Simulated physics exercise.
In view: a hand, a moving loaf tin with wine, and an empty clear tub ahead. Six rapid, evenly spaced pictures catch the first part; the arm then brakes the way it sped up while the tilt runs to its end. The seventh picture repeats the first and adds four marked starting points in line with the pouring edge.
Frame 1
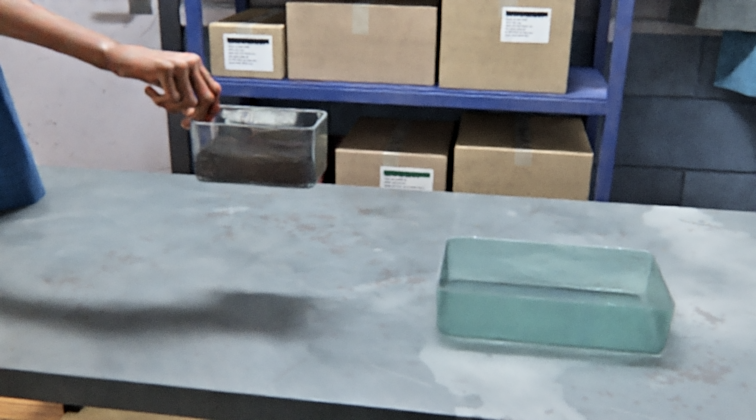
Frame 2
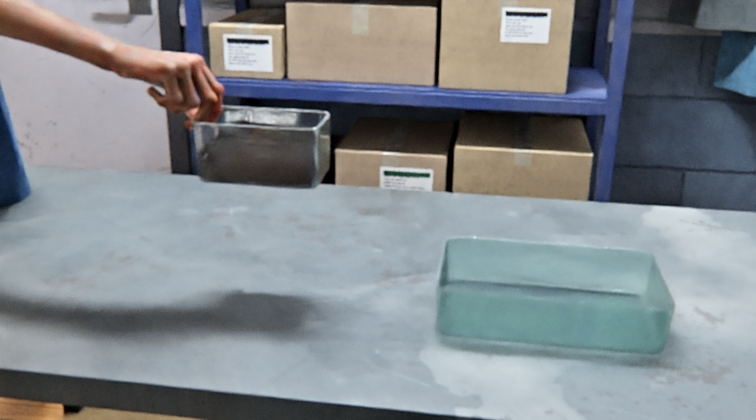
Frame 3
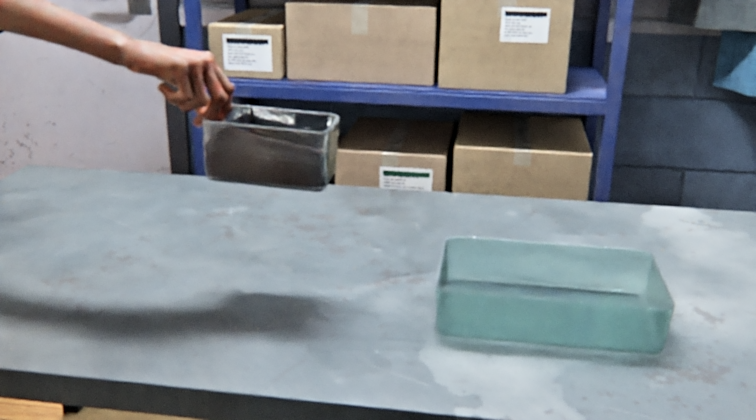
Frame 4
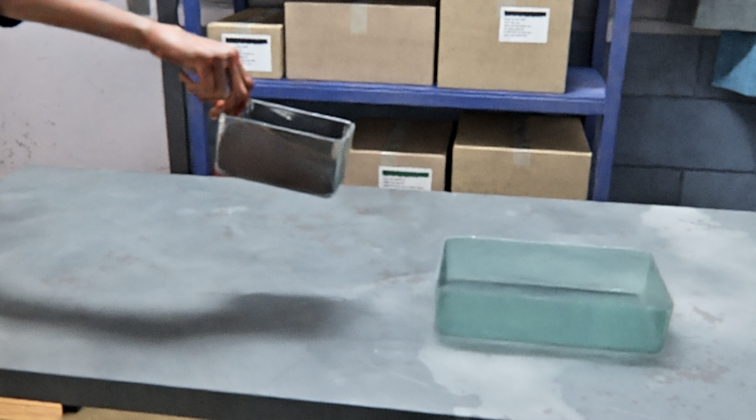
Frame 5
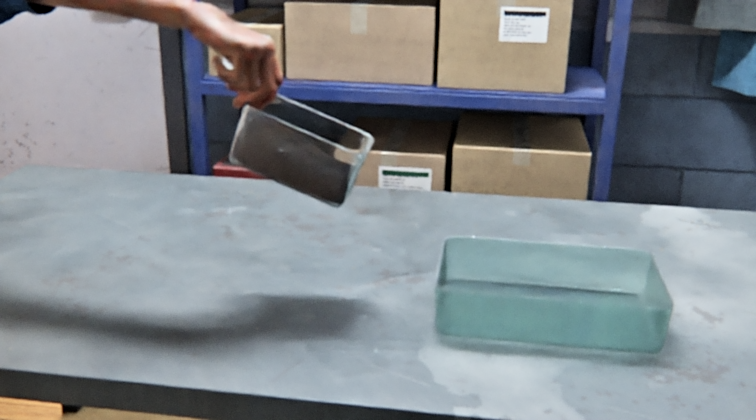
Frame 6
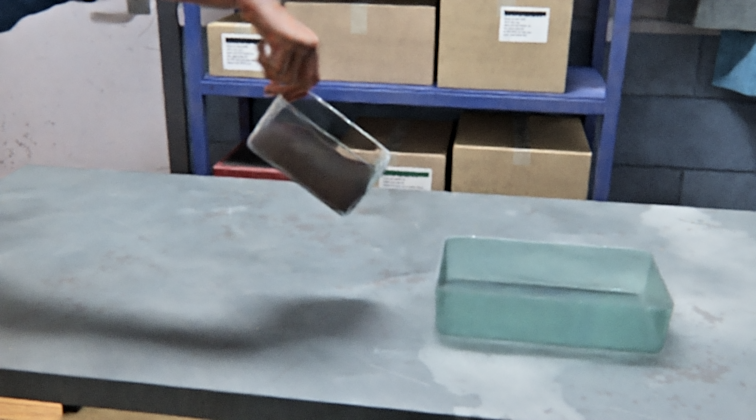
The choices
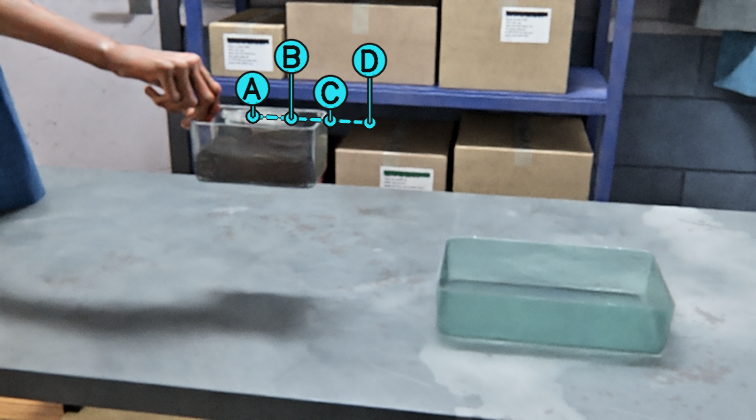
A hand held a clear rectangular container of dark liquid above a gray table, then moved it to the right and tilted it steadily, while a greenish clear tub sat still on the tabletop.
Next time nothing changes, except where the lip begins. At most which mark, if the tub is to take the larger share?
Spot B.
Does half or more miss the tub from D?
No, that is safe.
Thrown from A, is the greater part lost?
Yes, that goes wrong.
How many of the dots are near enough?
Three of the four.
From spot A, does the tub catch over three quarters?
No, less.
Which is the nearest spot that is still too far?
A it is.
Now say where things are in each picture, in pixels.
Upright, lip at (319, 120); tub from (437, 331) to (664, 352); nothing has left yet.
Upright, lip at (322, 120); nothing has left yet.
Tipped about 2°, lip at (332, 123); nothing has left yet.
Tipped about 10°, lip at (348, 132); nothing has left yet.
Tipped about 21°, lip at (368, 145); nothing has left yet.
Tipped about 35°, lip at (386, 162); nothing has left yet.
On the marked copy, A at (252, 116); B at (291, 118); C at (330, 120); D at (369, 122).
Choosing A, about 25 % lands in the tub, 71 % falls short and 5 % goes beside or beyond.
Choosing B, about 68 % lands in the tub, 25 % falls short and 8 % goes beside or beyond.
Choosing C, about 84 % lands in the tub, 8 % falls short and 8 % goes beside or beyond.
Choosing D, about 80 % lands in the tub, 3 % falls short and 17 % goes beside or beyond.
